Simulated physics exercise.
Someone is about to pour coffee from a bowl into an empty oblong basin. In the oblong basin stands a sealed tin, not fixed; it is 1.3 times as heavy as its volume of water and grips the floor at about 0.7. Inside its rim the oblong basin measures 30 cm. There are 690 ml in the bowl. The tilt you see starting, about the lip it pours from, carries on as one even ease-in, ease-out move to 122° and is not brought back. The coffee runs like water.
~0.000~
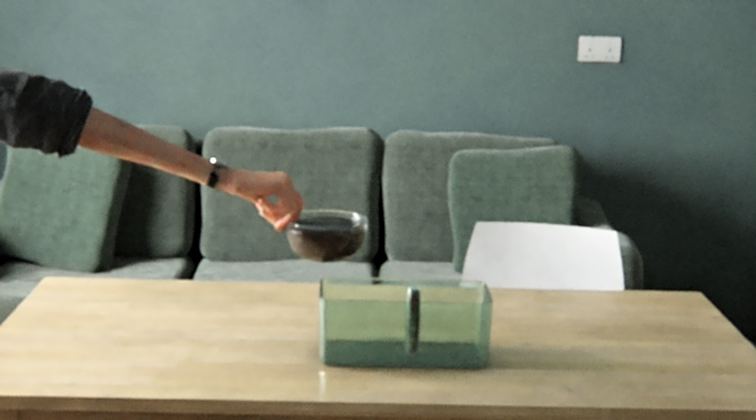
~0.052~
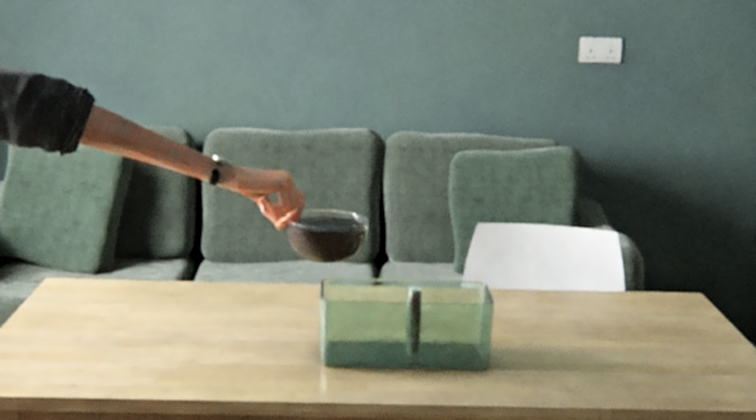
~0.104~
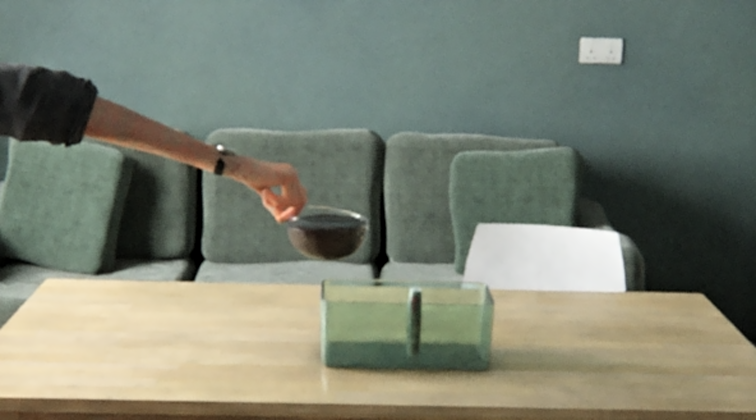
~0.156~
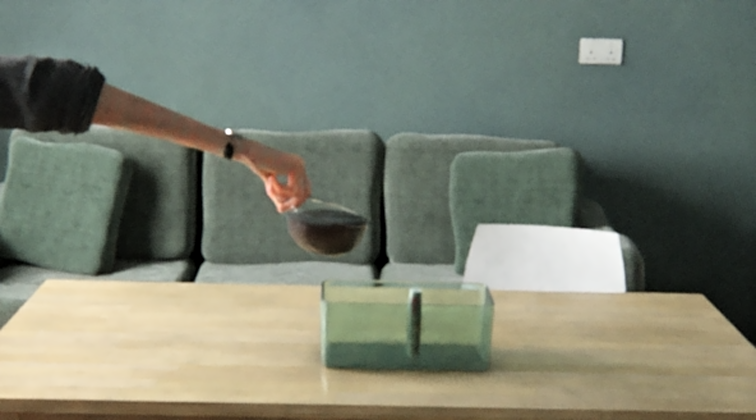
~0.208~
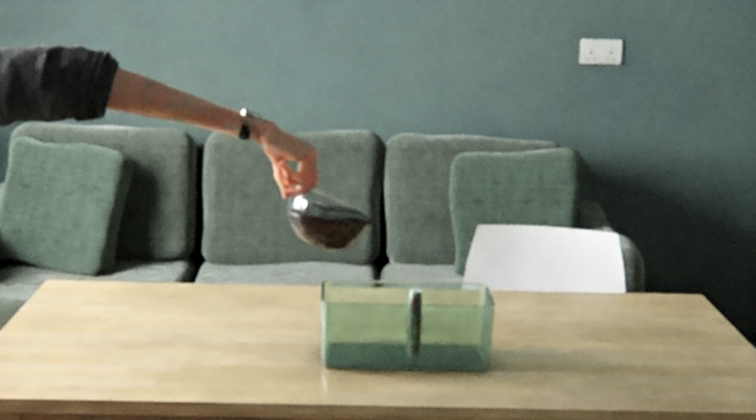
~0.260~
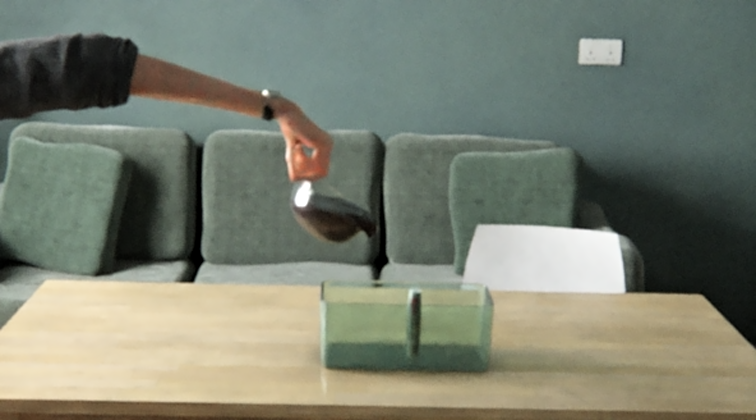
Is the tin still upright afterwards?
It keeps standing.
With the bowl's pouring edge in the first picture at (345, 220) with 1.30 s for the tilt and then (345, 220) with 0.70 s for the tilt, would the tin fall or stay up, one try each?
First it falls; then it topples.
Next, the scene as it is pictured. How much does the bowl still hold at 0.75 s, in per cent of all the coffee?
About 0 per cent.
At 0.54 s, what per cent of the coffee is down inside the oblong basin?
Some 26 per cent.
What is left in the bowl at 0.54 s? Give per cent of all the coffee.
Near 12 in a hundred.
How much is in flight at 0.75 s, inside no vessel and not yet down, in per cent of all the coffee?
Some 8 per cent.
By 0.54 s the tilt is 107° and 11 per cent is still to pour; the tin stands where it began.
By 0.75 s the tilt is 122° and 0 per cent is still to pour; the tin stands where it began.
By 0.96 s the tilt is 122° and 0 per cent is still to pour; the tin stands where it began.
By 1.20 s the tilt is 122° and 0 per cent is still to pour; the tin stands where it began.
At rest the tin stands where it began.
